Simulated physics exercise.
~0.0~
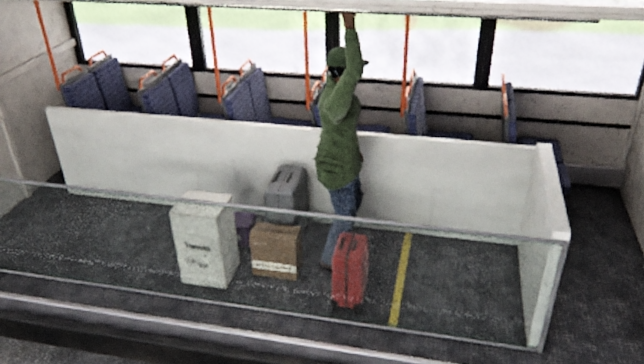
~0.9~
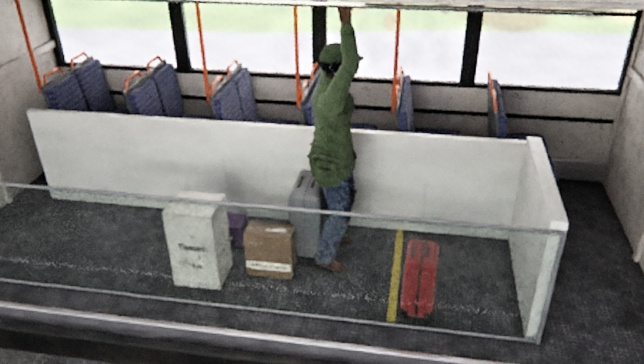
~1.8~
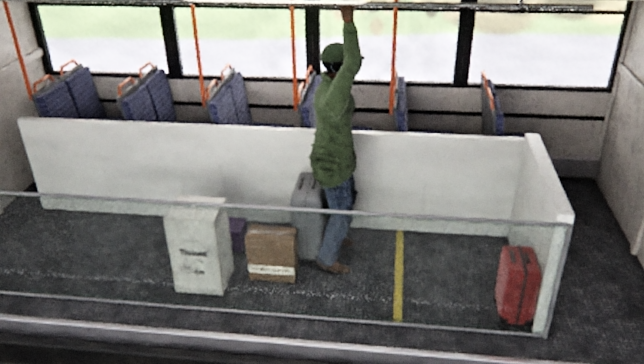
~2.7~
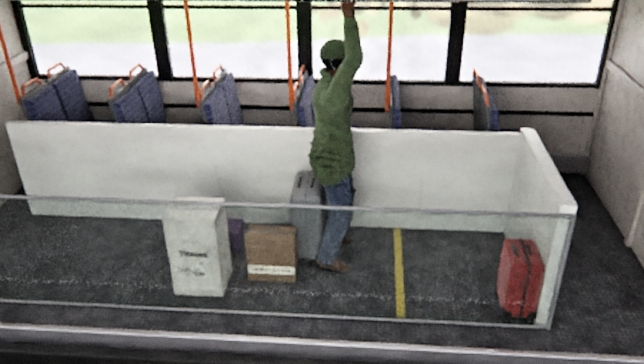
In the video, a person in green holds an overhead rail among luggage as a red case slides right across a yellow line, stopping near the bay's right end, while a grey case shifts slightly right and stays left of the line, like the white bag and brown carton.
